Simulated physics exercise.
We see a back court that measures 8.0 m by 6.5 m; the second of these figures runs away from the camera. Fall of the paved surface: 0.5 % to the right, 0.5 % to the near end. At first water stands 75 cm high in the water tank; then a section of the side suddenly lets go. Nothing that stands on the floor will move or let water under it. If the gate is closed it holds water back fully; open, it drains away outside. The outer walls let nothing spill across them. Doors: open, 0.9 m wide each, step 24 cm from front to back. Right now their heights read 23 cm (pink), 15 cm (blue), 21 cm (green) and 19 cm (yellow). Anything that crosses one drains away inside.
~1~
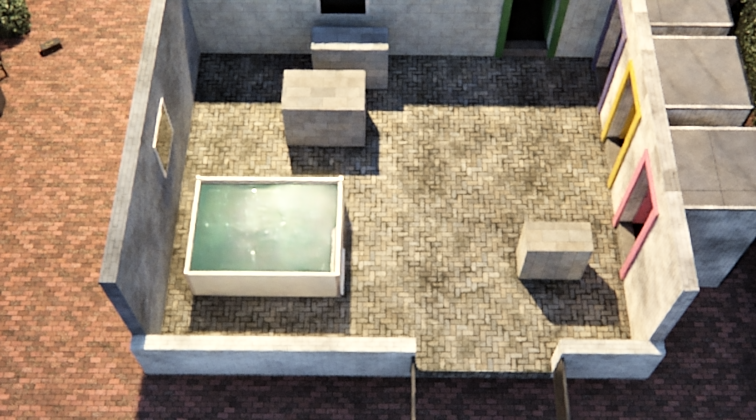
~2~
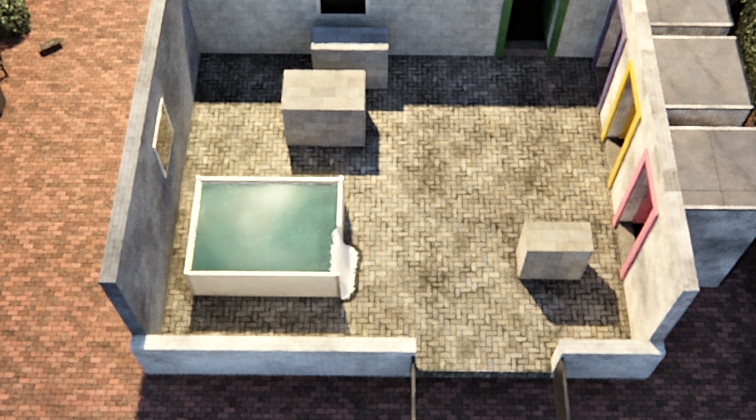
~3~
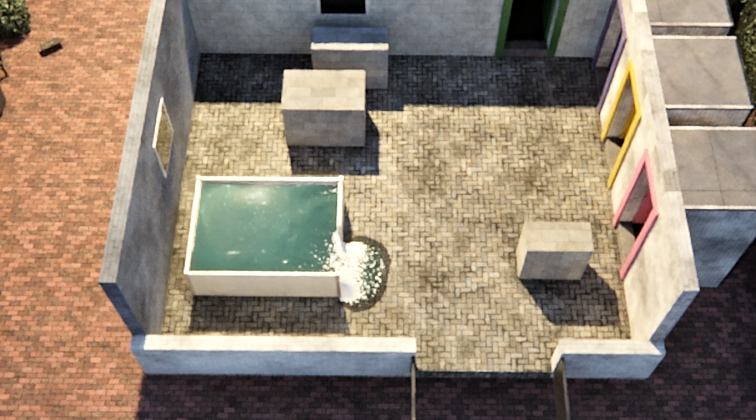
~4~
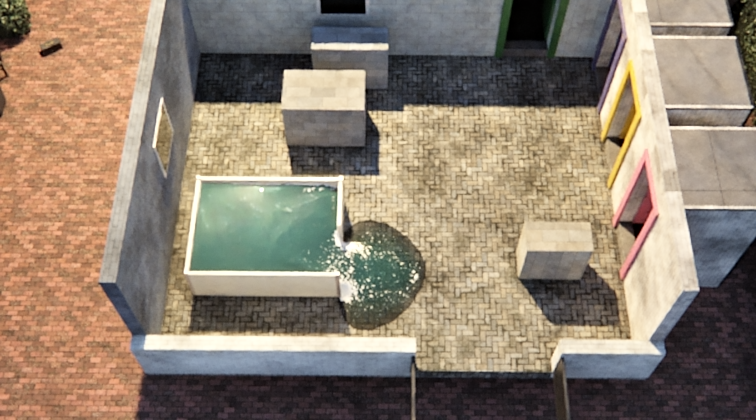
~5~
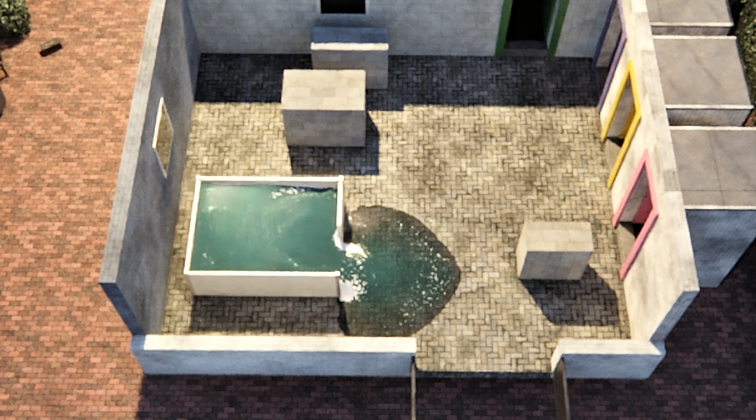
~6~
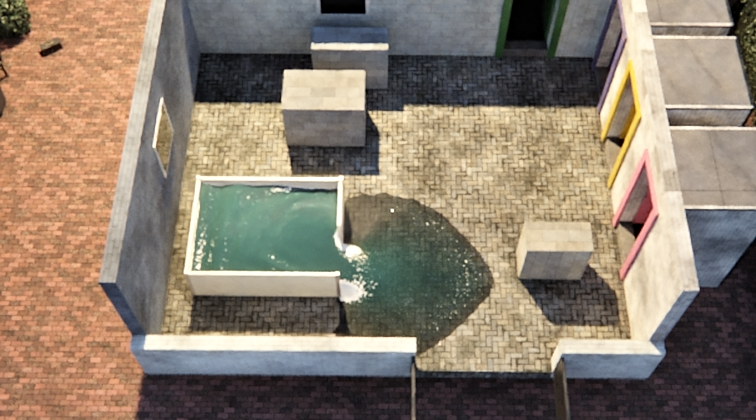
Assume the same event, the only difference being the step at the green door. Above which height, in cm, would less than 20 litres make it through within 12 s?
Above roughly 10 cm.
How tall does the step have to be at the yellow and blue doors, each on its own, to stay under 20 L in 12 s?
You'd want about 13.5 centimetres at yellow and about 9.5 centimetres at blue.
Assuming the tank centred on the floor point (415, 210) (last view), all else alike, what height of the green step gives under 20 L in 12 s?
A height near 13.5 cm.
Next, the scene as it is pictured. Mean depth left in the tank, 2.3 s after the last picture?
Averaged depth comes out at about 39 cm.
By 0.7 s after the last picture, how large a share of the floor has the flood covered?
Approximately 30 %.
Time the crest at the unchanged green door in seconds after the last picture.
Some 6.0 s, more or less.
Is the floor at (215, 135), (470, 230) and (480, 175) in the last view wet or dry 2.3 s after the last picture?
One by one: Clear, drenched, drenched.
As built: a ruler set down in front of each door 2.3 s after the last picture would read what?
Depths in cm: Pink 13, blue 2, green 0, yellow 19.
Then, 0.7 s after the last picture water covers 30 % of the floor, deepest (44 cm) near (344, 278); it has not reached the green door.
Then, 2.3 s after the last picture water covers 45 % of the floor, deepest (33 cm) near (629, 349); it has not reached the green door.
Then, 11.3 s after the last picture water covers 85 % of the floor, deepest (10 cm) near (368, 120); 6 cm at the green door, 0 litres in over its 21 cm step.
At the green door as built, the water peaked near 15 cm, 5.9 s after the last picture.
Run again over the same 12 s with other heights there, 36 litres in over 8.5 cm, 9 litres over 11.5 cm. The limit of 20 litres is kept from about 10 cm up.
